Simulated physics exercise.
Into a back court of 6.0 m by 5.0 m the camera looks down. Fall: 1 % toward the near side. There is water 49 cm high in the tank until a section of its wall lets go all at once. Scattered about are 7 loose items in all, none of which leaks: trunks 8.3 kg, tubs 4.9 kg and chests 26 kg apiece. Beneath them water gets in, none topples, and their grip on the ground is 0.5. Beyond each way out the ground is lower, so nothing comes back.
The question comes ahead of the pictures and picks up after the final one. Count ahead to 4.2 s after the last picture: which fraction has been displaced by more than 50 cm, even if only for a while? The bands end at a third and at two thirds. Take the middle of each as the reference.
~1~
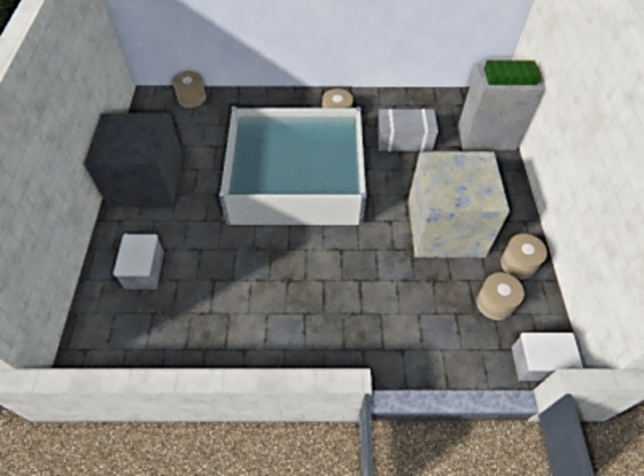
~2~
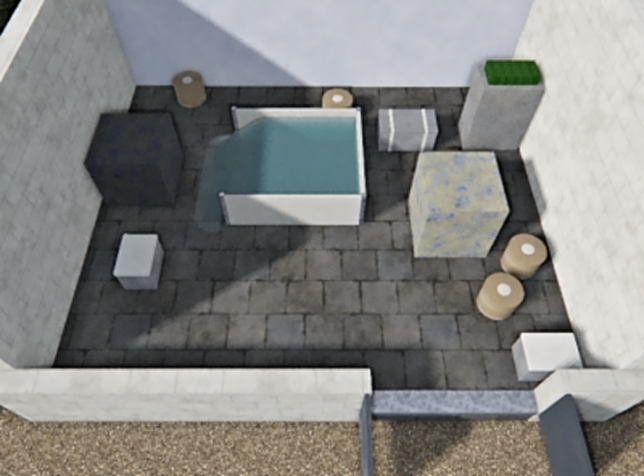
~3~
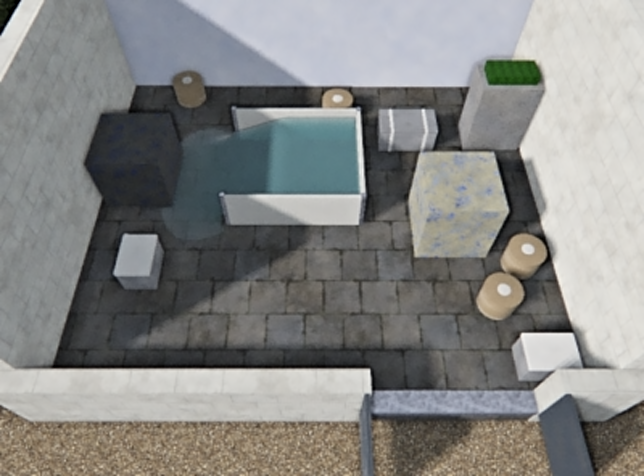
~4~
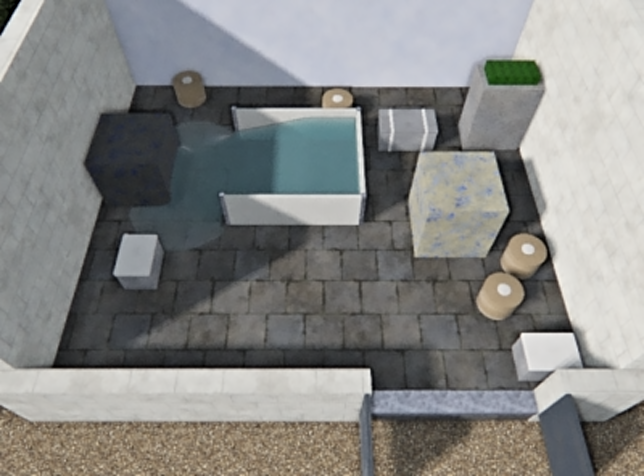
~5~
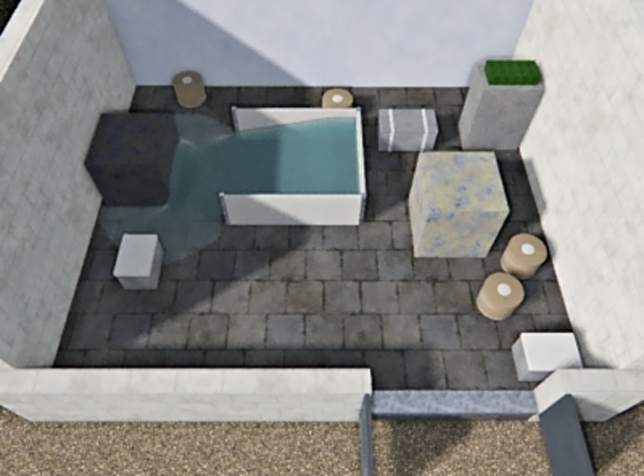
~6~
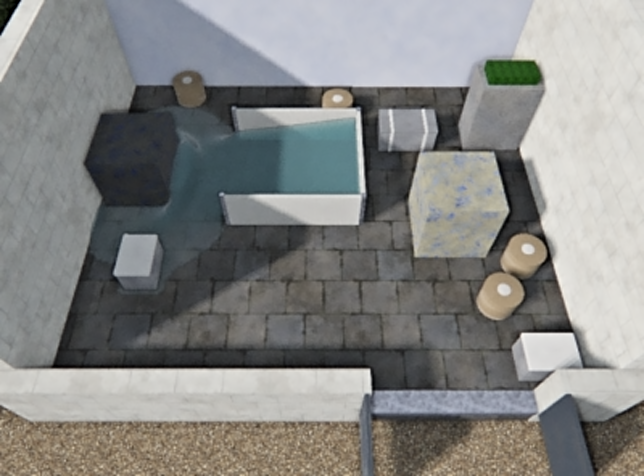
I predict the proportion will fall in the middle band.
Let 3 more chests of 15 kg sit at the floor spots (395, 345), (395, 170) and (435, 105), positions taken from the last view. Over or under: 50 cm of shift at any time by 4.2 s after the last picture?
Order as listed: Inside half a metre / inside half a metre / inside half a metre.
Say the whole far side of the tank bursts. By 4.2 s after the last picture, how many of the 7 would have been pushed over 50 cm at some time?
Result: 3 of them.
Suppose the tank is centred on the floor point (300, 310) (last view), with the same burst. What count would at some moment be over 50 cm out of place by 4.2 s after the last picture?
Result: 1.
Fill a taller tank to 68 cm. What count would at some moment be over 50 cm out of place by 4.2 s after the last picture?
Then 5 of them.
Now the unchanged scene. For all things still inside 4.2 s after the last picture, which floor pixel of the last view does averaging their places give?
Near (415, 228).
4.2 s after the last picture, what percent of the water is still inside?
Still held: Near 100 %.
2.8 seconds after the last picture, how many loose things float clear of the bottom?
2.
Then, 0.4 s after the last picture 0 of 7 are over 50 cm from their spots; 0 afloat.
Then, 1.5 s after the last picture 1 of 7 are over 50 cm from their spots; 1 afloat.
Then, 2.8 s after the last picture 2 of 7 are over 50 cm from their spots; 2 afloat.
Then, 4.2 s after the last picture 3 of 7 are over 50 cm from their spots, and 3 have been at some point; 2 afloat.
